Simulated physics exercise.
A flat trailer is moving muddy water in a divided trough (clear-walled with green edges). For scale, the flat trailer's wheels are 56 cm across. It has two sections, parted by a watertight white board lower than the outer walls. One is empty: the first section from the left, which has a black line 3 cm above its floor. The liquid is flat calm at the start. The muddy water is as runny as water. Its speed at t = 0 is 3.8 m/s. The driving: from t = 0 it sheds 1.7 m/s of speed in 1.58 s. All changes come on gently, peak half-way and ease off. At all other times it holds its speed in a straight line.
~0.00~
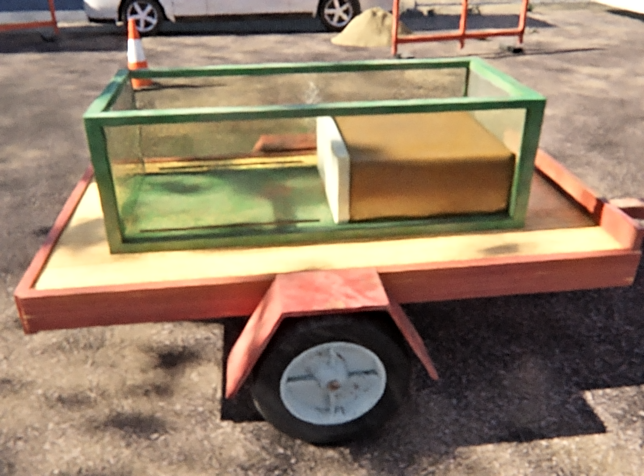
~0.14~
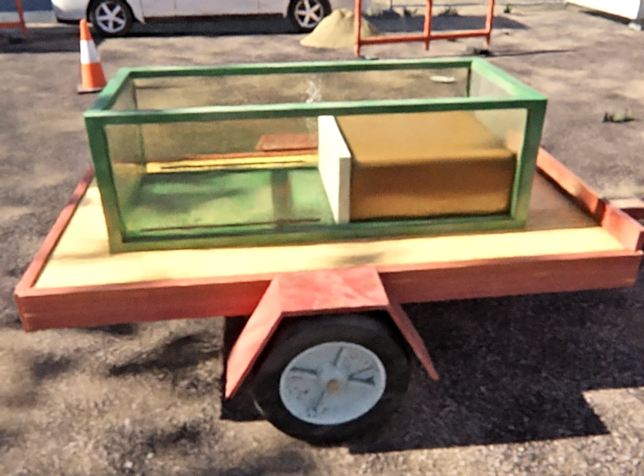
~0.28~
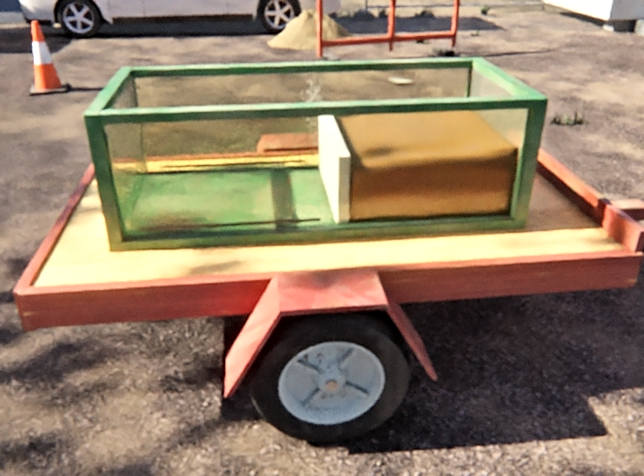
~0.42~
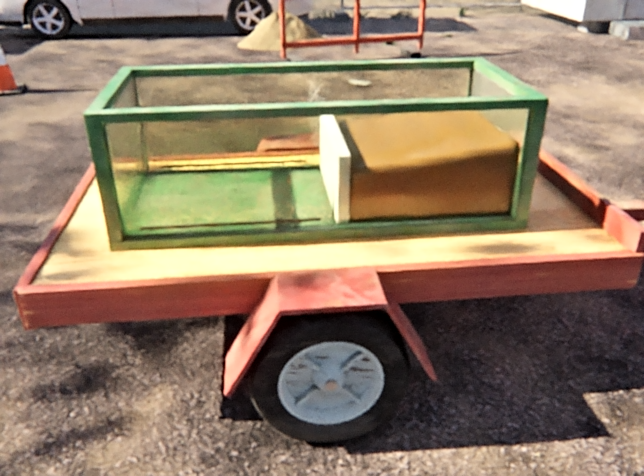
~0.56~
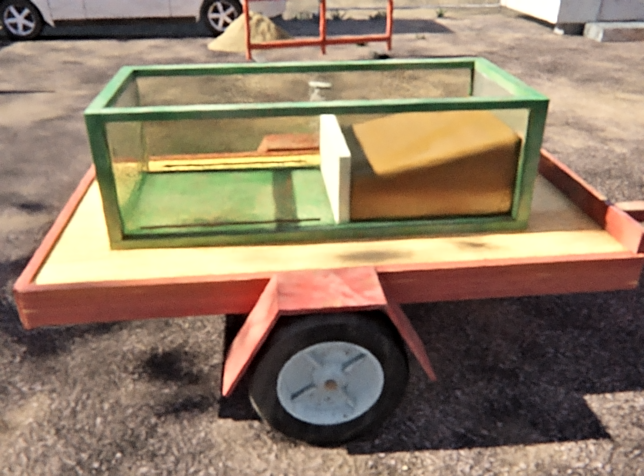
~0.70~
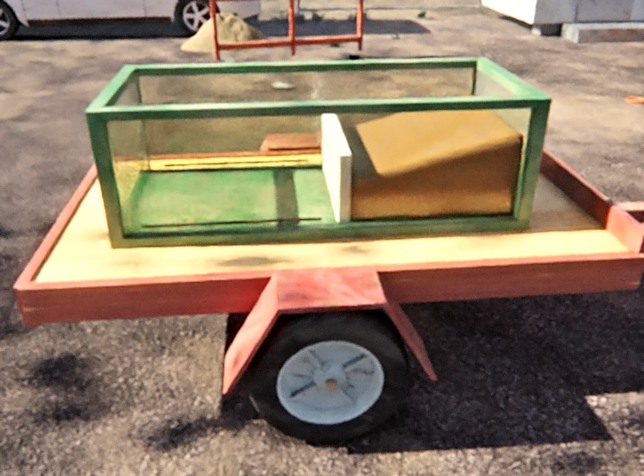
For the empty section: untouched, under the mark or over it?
At rest it is dry.
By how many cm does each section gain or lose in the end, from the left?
In cm: 0, 0.
After 1.10 s the mean depths from the left are 0, 26 cm.
After 1.60 s the mean depths from the left are 0, 26 cm.
After 2.10 s the mean depths from the left are 0, 26 cm.
After 4.57 s the mean depths from the left are 0, 26 cm.
